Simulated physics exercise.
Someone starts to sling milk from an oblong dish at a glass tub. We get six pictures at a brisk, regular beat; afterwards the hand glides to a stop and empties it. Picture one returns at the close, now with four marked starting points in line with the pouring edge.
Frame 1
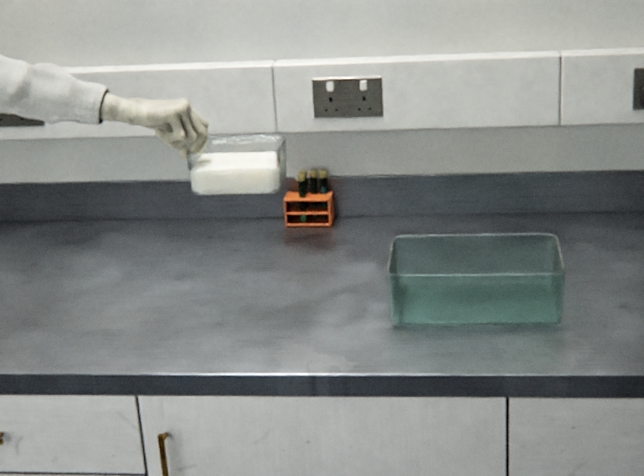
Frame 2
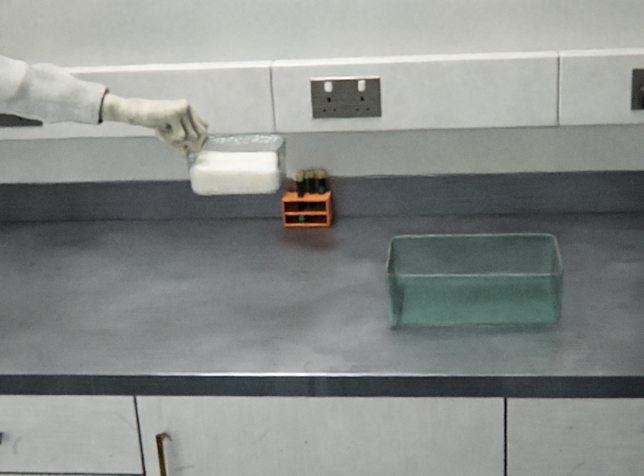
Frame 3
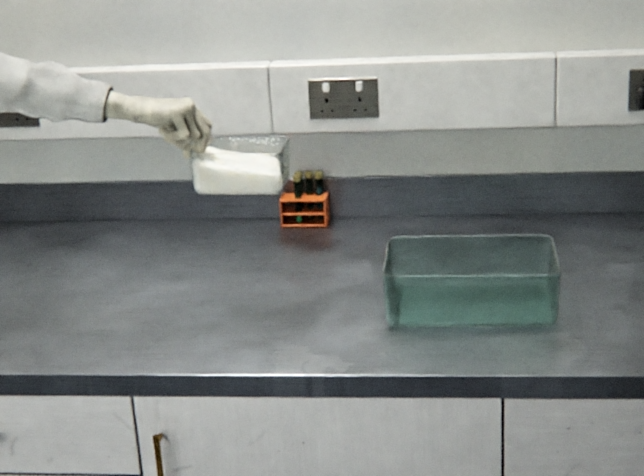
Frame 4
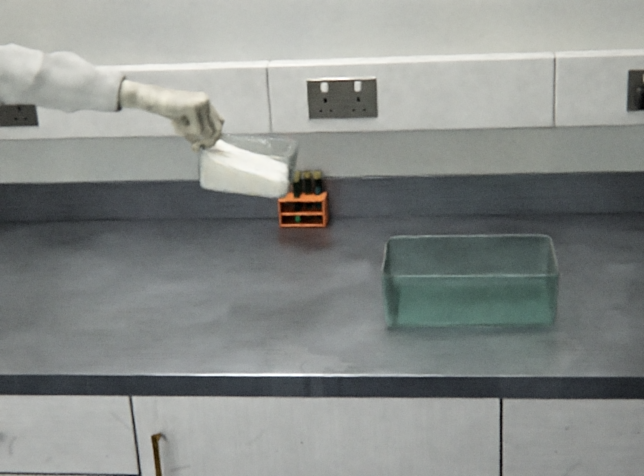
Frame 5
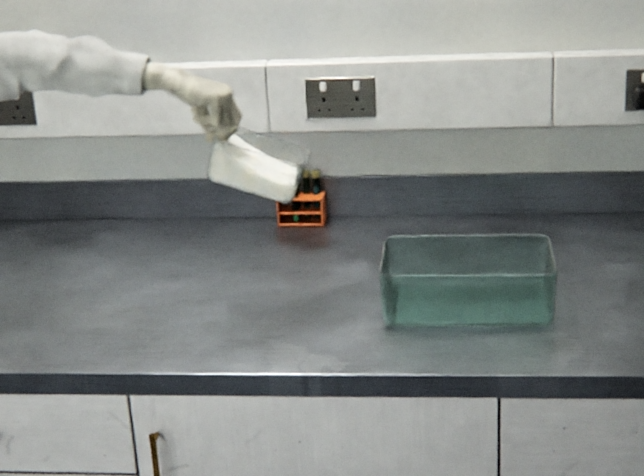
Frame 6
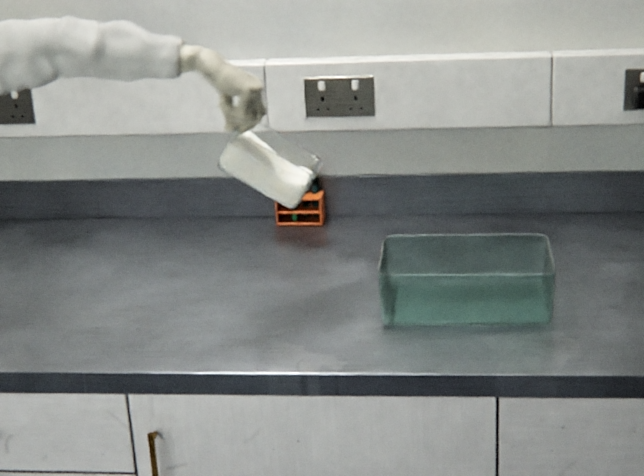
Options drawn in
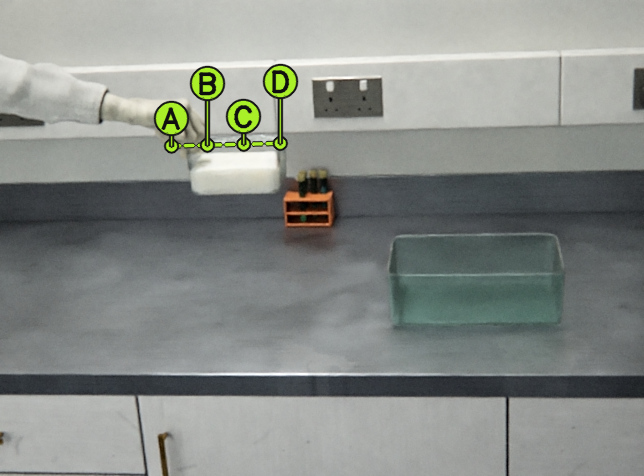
A gloved hand in a white sleeve holds a clear oblong dish of white milk at the upper left, above a grey laboratory bench seen from the front. An orange rack of dark-topped tubes stands behind, below a wall socket, with a greenish glass tub at right. The dish starts level, then moves slightly right and tilts steeply rightward as the arm extends, while the view drifts very slightly.
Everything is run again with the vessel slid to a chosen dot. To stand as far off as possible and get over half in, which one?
Dot C.
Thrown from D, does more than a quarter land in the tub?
Yes.
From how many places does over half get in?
Two of the four.
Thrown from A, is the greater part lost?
Yes, that goes wrong.
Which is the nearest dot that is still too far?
The answer is B.
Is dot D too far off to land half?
No, that is safe.
On the marked copy, A at (171, 146); B at (207, 145); C at (243, 144); D at (280, 143).
With A, about 0 % lands in the tub, 98 % falls short.
With B, about 9 % lands in the tub, 83 % falls short and 8 % goes beside or beyond.
With C, about 77 % lands in the tub, 15 % falls short and 8 % goes beside or beyond.
With D, about 82 % lands in the tub, 10 % falls short and 9 % goes beside or beyond.
